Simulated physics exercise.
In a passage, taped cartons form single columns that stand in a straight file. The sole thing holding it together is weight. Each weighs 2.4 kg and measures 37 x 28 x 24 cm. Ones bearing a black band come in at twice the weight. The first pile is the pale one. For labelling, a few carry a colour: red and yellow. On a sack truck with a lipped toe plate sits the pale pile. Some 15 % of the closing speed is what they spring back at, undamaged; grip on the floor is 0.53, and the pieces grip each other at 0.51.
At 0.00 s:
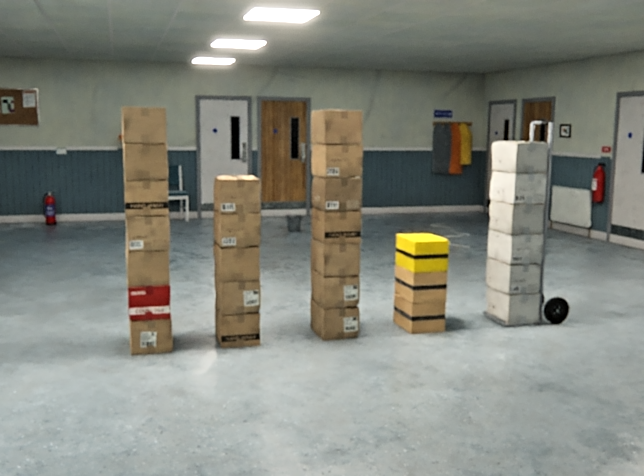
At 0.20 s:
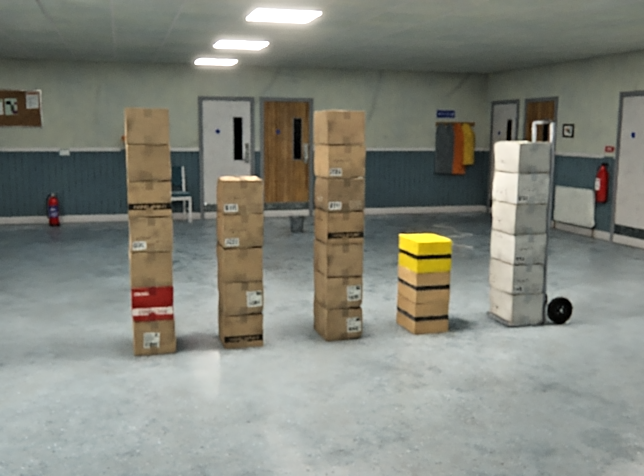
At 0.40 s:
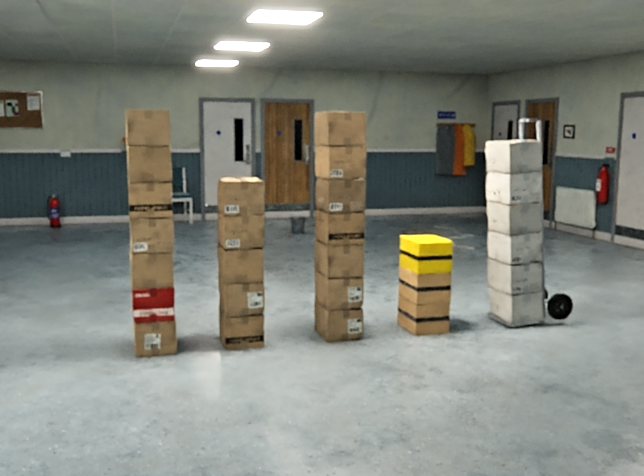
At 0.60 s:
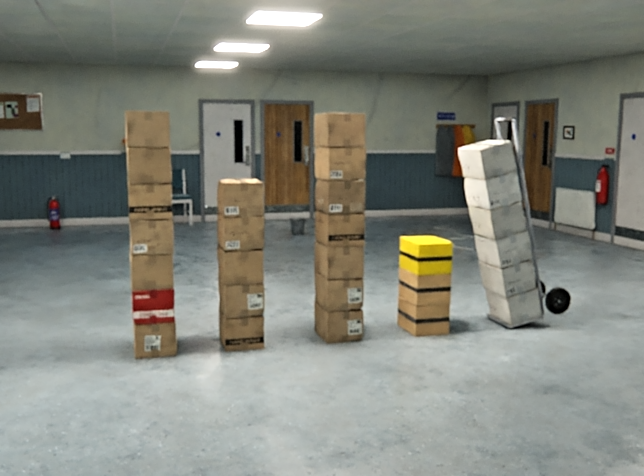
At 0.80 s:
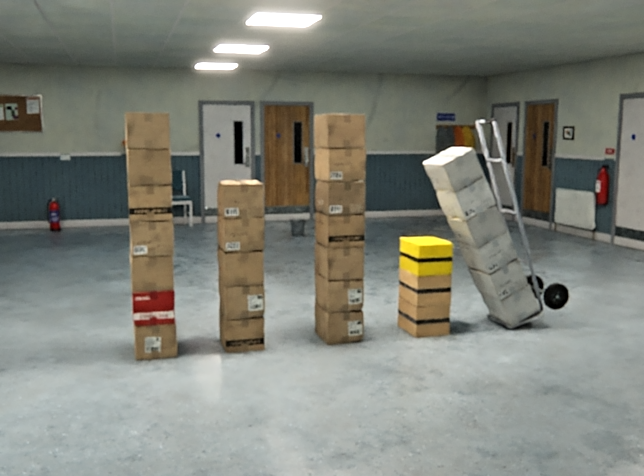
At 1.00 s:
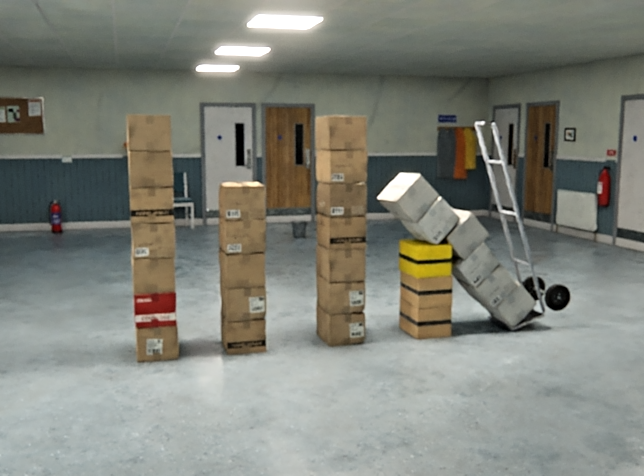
In a large room with a row of carton stacks, a hand truck tilted forward to the left, and its pale stack leaned further and further until the upper boxes rested against the short yellow-topped stack.
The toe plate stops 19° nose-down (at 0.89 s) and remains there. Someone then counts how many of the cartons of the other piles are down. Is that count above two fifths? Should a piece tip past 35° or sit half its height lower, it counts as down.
No, it is below two fifths.
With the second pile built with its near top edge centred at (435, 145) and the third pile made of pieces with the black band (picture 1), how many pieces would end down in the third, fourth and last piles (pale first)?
Down by pile: Third 6, fourth 5, last 6.
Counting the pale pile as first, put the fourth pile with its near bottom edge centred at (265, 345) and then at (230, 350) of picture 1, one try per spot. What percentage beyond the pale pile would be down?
In order, 0 then 0 per cent.
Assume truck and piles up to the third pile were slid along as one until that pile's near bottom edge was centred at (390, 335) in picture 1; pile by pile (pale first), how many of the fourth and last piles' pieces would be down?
Counts down: Fourth 0; last 0.
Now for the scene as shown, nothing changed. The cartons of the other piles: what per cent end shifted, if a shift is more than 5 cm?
Result: 0 per cent.
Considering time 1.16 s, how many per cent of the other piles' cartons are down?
0 %.
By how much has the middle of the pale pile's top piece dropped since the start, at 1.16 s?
Some 50 centimetres.
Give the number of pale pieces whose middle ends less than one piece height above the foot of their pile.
2 of them.
By 1.16 s, 6 of the pale pile down; none of the 22 other cartons down, 1 disturbed; yellow carton moved 47 mm.
When it is over (3.0 s), 6 of the pale pile down; none of the 22 other cartons down, 1 disturbed; yellow carton moved 45 mm; red carton unmoved. That is 0 per cent. In pixels of the last frame, middles, yellow carton near (422, 258), red carton near (154, 304).
